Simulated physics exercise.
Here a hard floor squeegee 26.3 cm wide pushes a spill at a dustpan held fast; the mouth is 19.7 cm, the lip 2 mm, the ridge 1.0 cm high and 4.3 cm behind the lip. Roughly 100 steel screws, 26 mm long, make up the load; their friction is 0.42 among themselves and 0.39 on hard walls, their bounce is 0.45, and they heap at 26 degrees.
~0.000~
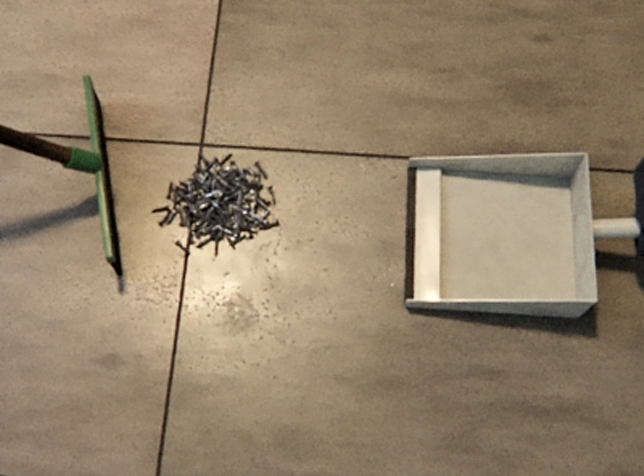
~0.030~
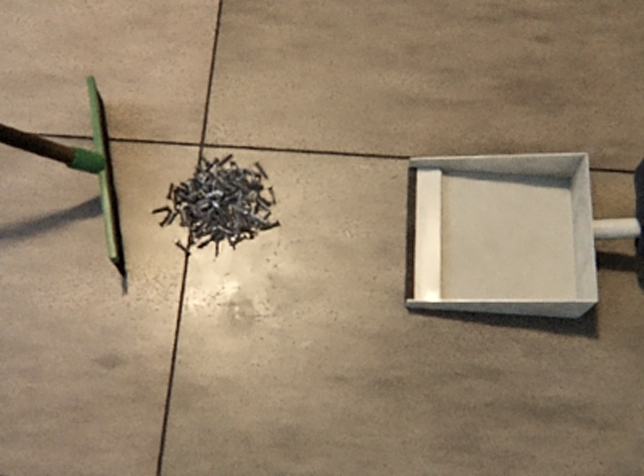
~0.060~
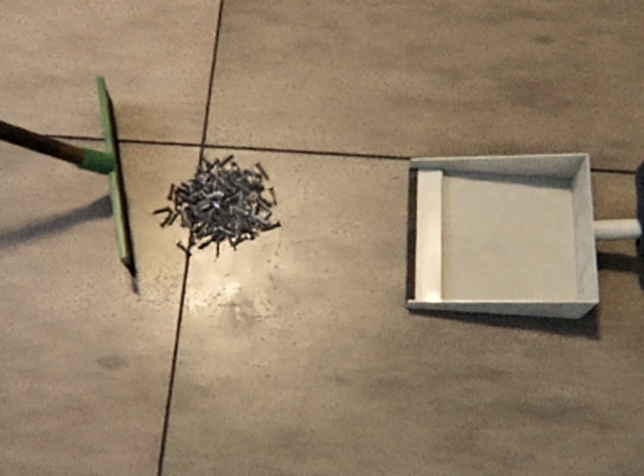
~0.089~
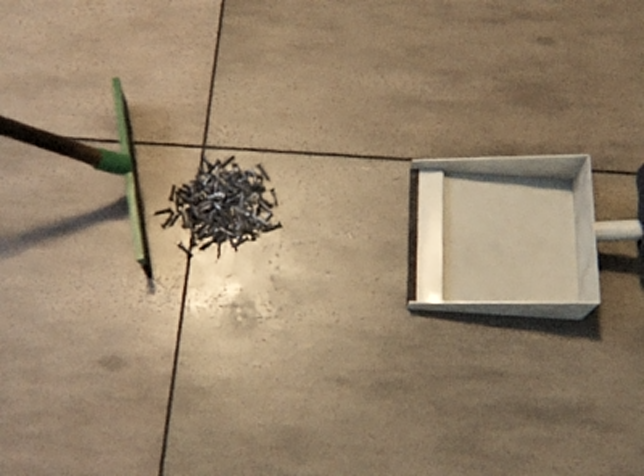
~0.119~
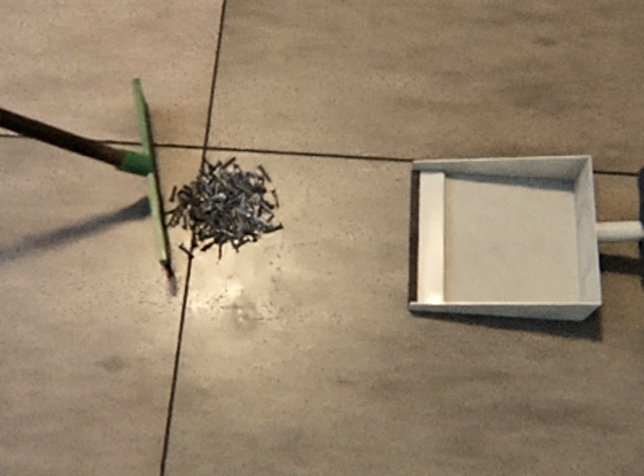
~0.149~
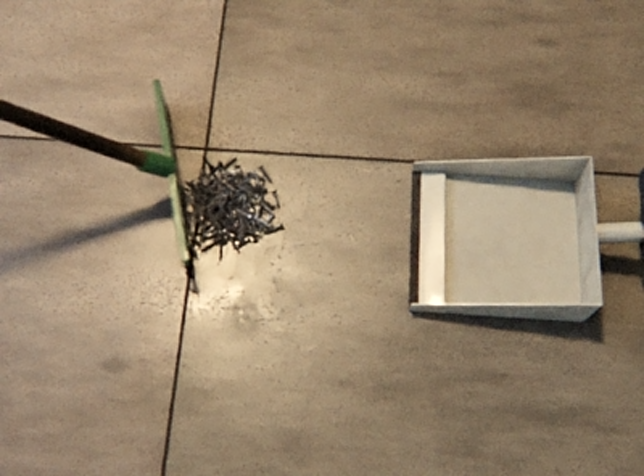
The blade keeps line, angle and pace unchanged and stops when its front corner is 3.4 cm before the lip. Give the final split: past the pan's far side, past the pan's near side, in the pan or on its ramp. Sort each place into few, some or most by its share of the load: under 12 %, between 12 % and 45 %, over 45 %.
Shares: Past the pan's far side: Some; past the pan's near side: Few; in the pan or on its ramp: Some.
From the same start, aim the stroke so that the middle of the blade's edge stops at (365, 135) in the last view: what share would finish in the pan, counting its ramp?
I'd expect around 15 per cent.
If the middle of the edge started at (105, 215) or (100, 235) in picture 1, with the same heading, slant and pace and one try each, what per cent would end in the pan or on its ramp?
Estimates: 20 percent and 15 percent.
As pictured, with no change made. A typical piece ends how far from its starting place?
24 cm or thereabouts.
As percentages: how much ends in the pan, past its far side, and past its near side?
So it's far side at 30 percent, near side at 0 percent, and the pan at 25 percent.
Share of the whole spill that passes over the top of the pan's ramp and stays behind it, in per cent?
Around 0 in a hundred.
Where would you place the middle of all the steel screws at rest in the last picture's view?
Near (407, 192).
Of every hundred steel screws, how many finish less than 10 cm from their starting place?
Around 0 per cent, give or take.
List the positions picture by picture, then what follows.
Blade from (111, 258) to (88, 83), moved 0.0 cm, 0 of the pieces shifted so far; middle of the pieces at (218, 200); pan at (505, 241), in the first frame.
Blade from (114, 259) to (92, 83), moved 0.4 cm, 0 of the pieces shifted so far; middle of the pieces at (219, 200), in the second frame.
Blade from (125, 259) to (102, 84), moved 1.6 cm, 0 of the pieces shifted so far; middle of the pieces at (220, 201), in the third frame.
Blade from (141, 260) to (117, 85), moved 3.4 cm, 0 of the pieces shifted so far; middle of the pieces at (221, 202), in the fourth frame.
Blade from (163, 261) to (137, 86), moved 6.0 cm, 1 of the pieces shifted so far; middle of the pieces at (222, 203), in the fifth frame.
Blade from (186, 261) to (158, 86), moved 8.6 cm, 22 of the pieces shifted so far; middle of the pieces at (223, 204); pan at (510, 244). The blade's pace is about 0.86 m/s, heading 5 degrees away from the viewer's side, in the sixth frame.
Then, at 0.30 s, middle of the blade 18 cm from the lip; 0 % over the lip, far side 10 %, near side 0 %.
After 0.40 s, middle of the blade 10 cm from the lip; 0 % over the lip, far side 20 %, near side 0 %.
After 0.63 s, middle of the blade 7 cm from the lip; 25 % over the lip, far side 30 %, near side 0 %.
In the end, at 1.4 s, far side 30 %, near side 0 %, pan 25 %, in front of the lip or behind the blade 45 %.
